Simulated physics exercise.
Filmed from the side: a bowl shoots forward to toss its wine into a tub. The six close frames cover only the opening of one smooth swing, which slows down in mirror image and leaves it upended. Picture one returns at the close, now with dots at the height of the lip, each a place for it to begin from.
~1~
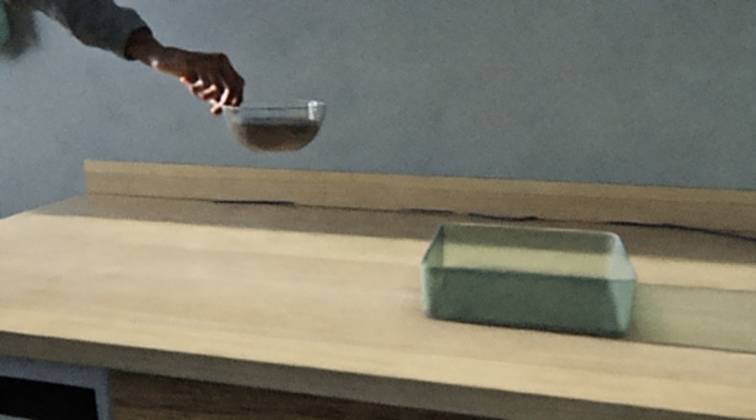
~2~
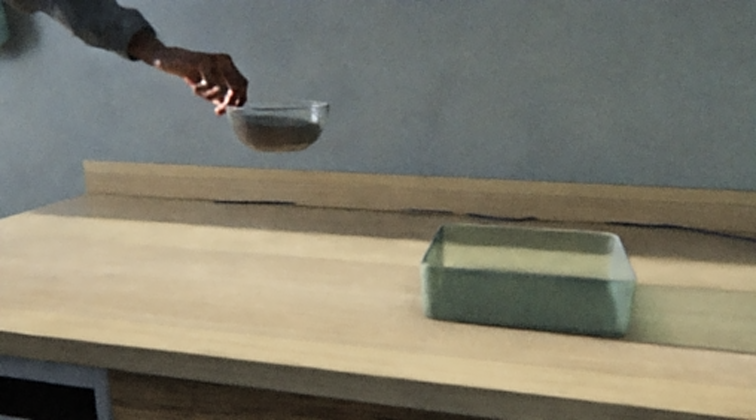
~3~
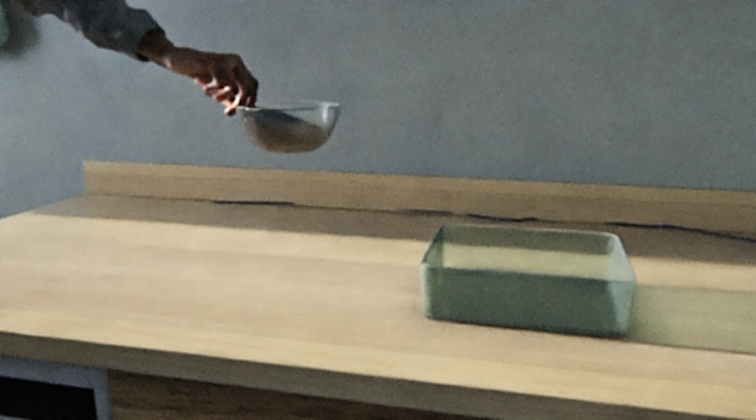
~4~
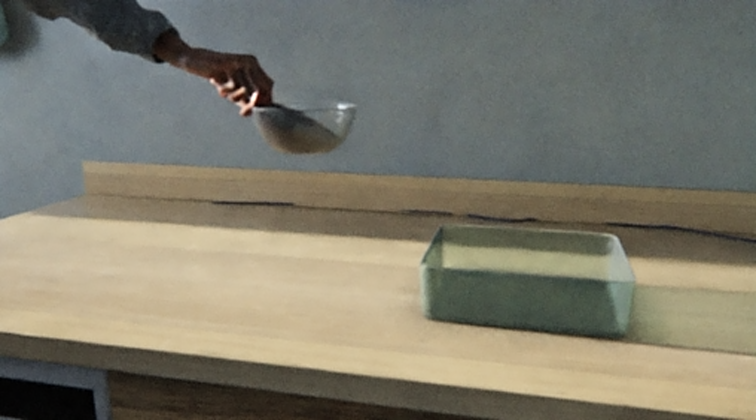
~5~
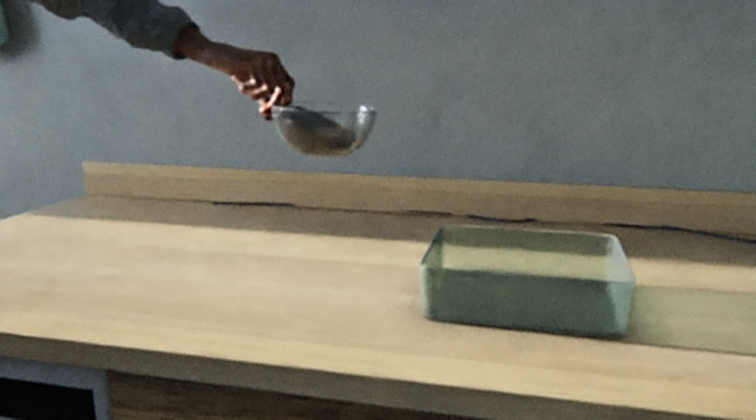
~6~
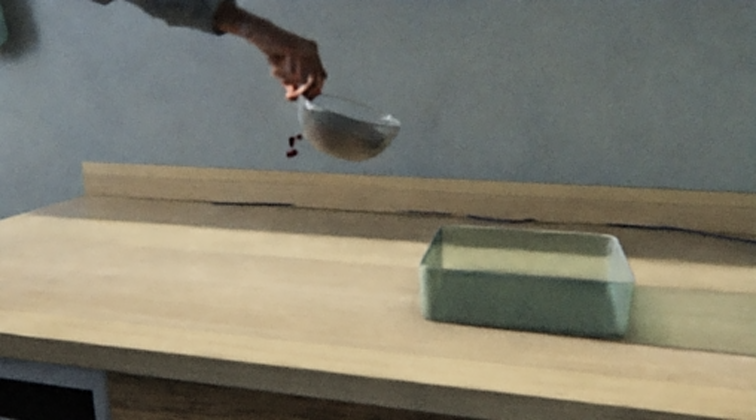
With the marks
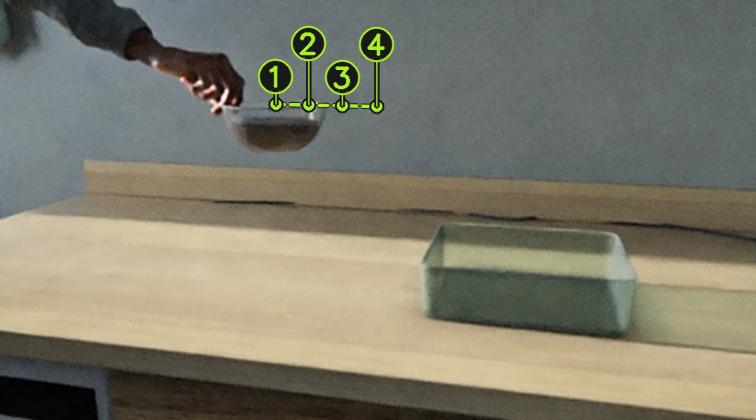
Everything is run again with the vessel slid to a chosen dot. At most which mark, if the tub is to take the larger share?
1.
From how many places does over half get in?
All four.
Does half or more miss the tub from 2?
No.
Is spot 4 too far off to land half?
No.
In lime, 1 at (275, 104); 2 at (308, 105); 3 at (342, 105); 4 at (376, 106).
For spot 1, about 66 % lands in the tub, 21 % falls short and 14 % goes beside or beyond.
For spot 2, about 72 % lands in the tub, 6 % falls short and 22 % goes beside or beyond.
For spot 3, about 69 % lands in the tub, 6 % falls short and 25 % goes beside or beyond.
For spot 4, about 80 % lands in the tub, 11 % falls short and 9 % goes beside or beyond.
